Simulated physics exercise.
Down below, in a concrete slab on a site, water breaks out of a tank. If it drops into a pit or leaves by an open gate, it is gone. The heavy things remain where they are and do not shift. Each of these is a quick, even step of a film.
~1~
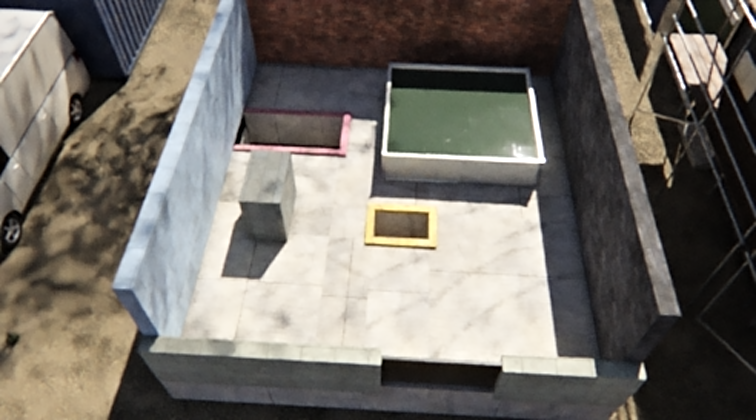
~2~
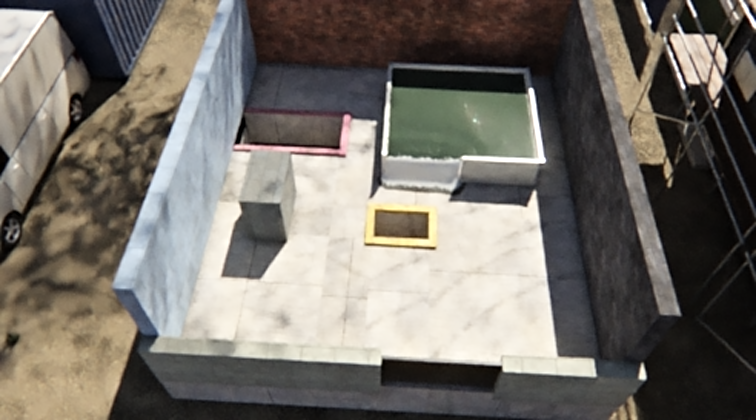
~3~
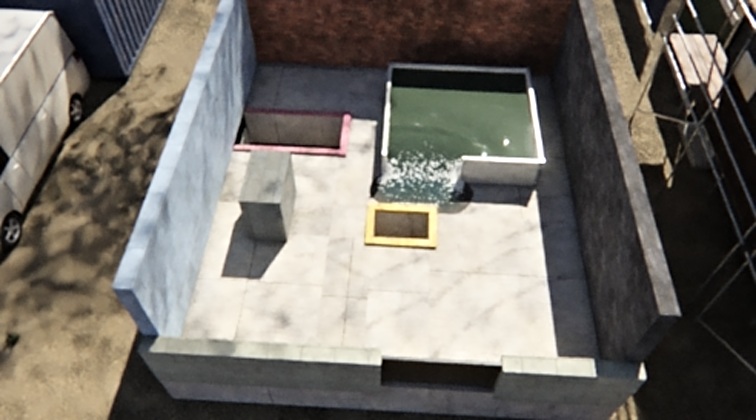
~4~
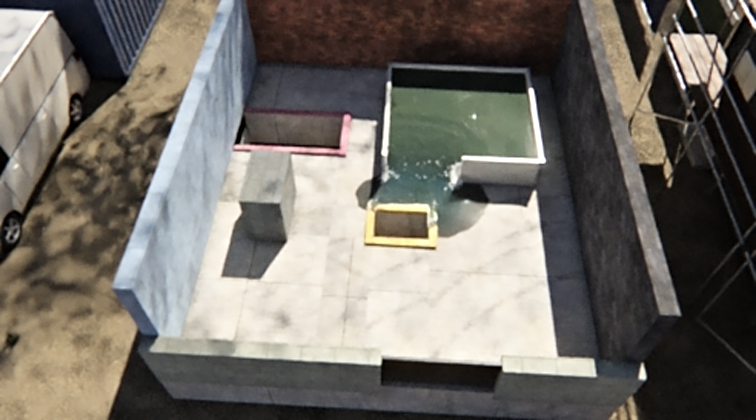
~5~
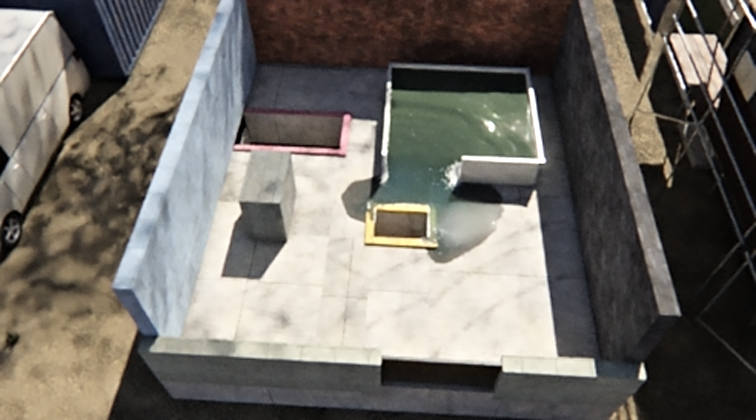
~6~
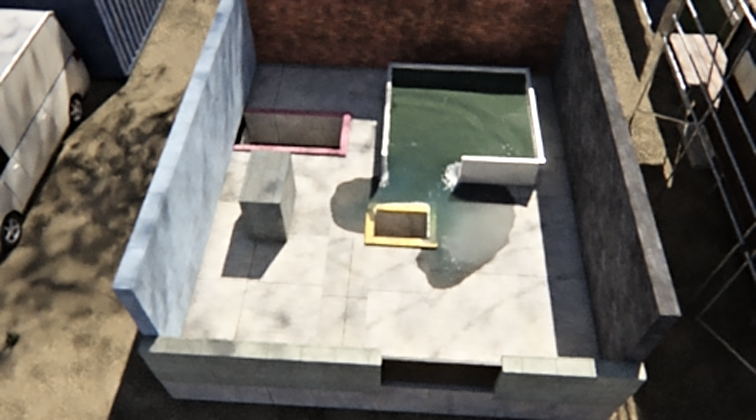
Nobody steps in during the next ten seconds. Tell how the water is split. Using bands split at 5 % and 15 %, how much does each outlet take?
As I see it, the gate ends up low - beneath five per cent; the pink pit ends up low - beneath five per cent; the yellow pit ends up high - past fifteen per cent.
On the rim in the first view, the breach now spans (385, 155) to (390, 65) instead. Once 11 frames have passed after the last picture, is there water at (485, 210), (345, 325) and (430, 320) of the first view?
Going point by point: Left unwetted, left unwetted, left unwetted.
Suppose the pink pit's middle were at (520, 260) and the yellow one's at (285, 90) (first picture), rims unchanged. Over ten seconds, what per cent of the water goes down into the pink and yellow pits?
The pink pit ends up with 20 per cent, the yellow pit with 2 per cent.
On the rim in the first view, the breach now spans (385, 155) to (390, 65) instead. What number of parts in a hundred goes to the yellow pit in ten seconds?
Approximate share, yellow: 0 in a hundred.
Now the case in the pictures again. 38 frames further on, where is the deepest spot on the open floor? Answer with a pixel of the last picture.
My pick is (416, 205).
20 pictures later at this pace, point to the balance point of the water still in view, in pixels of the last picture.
At roughly (446, 176).
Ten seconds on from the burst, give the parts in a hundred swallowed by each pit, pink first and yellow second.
Approximate shares: 0 per cent and 38 per cent.
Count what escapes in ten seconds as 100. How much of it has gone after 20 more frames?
Estimate: Some 60 %.
A moment on, water covers 25 % of the floor; the gate 0 %, the pink pit 0 %, the yellow pit 8 %.
Next, water covers 35 % of the floor; the gate 0 %, the pink pit 0 %, the yellow pit 15 %.
Then, water covers 45 % of the floor; the gate 0 %, the pink pit 0 %, the yellow pit 24 %.
Later, water covers 65 % of the floor; the gate 0 %, the pink pit 0 %, the yellow pit 32 %.
In the end, water covers 80 % of the floor; the gate 0 %, the pink pit 0 %, the yellow pit 38 %.
